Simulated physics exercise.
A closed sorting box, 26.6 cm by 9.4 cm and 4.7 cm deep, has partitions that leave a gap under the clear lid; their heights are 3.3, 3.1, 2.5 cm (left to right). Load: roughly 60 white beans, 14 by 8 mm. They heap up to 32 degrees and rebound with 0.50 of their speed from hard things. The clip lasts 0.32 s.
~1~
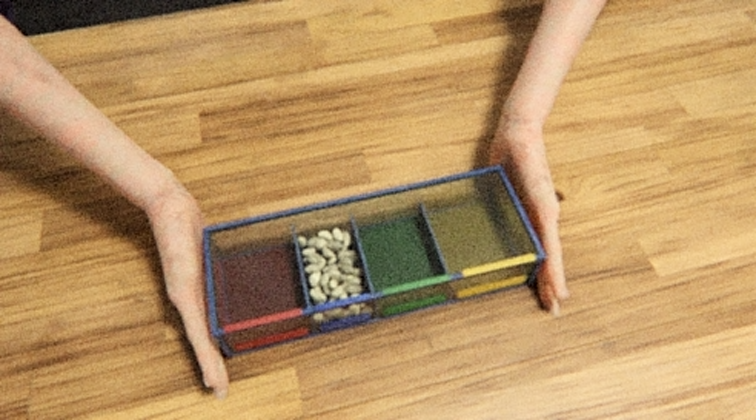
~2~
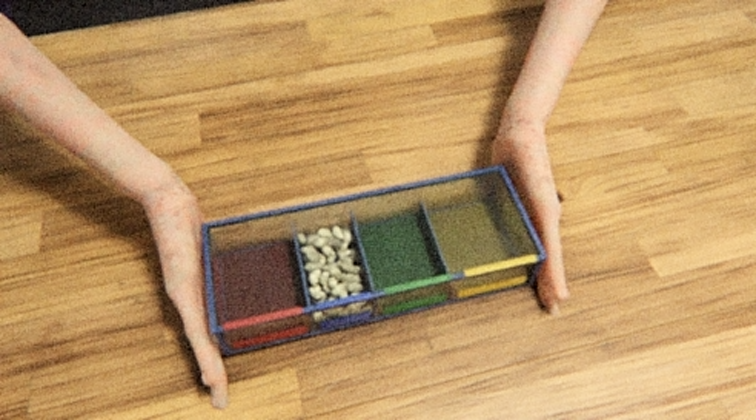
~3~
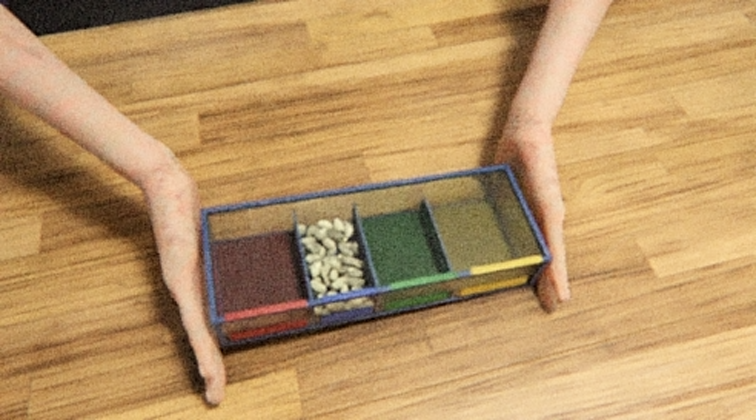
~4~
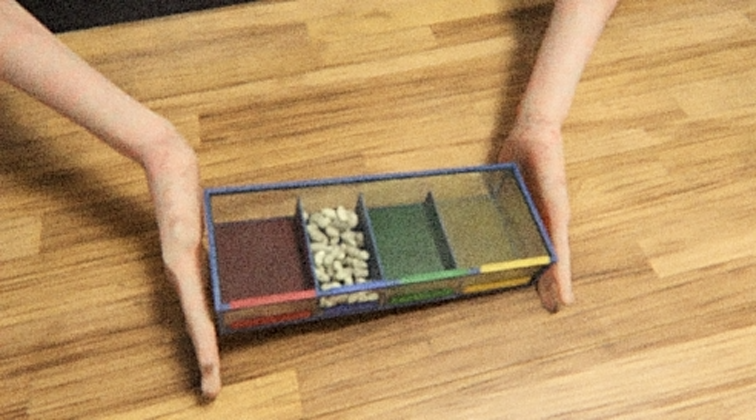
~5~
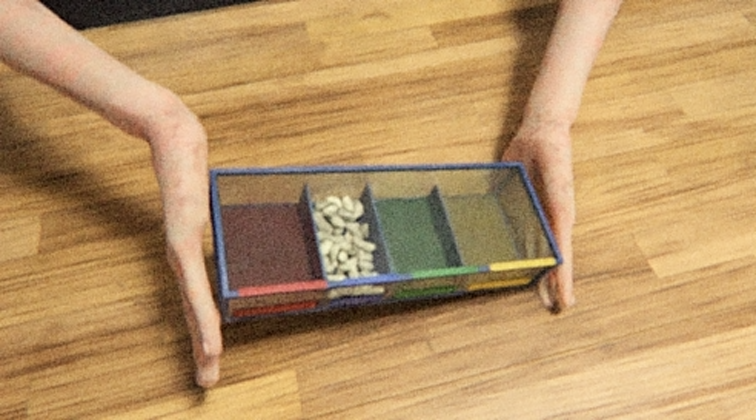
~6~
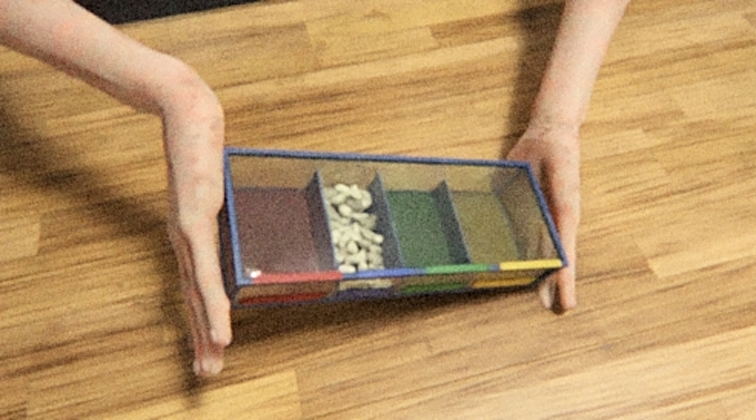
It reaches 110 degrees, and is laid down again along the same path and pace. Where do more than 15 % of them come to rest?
Red below, blue above, green below, yellow above.
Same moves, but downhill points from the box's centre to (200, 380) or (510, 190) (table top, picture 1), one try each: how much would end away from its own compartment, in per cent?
Some 50 and 60 per cent.
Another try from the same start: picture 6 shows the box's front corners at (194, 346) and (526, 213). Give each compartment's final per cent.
Red 65; blue 35; green 0; yellow 0.
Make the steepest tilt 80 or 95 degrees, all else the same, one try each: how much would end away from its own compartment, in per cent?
About 25 and 30 per cent.
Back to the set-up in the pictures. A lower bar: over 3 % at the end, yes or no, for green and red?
Green yes; red no.
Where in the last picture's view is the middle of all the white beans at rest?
Around (459, 276).
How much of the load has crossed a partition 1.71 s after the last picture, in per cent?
About 60 per cent.
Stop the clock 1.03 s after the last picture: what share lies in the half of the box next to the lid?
Some 80 per cent.
Then, 1.03 s after the last picture, tilt 109 degrees; blue 50 %, green 25 %, yellow 25 %.
Then, 1.71 s after the last picture, tilt 48 degrees; blue 40 %, green 10 %, yellow 50 %.
Then, 2.43 s after the last picture, tilt 0 degrees; blue 40 %, green 10 %, yellow 50 %.
In the end, red 0 %, blue 40 %, green 10 %, yellow 50 %.
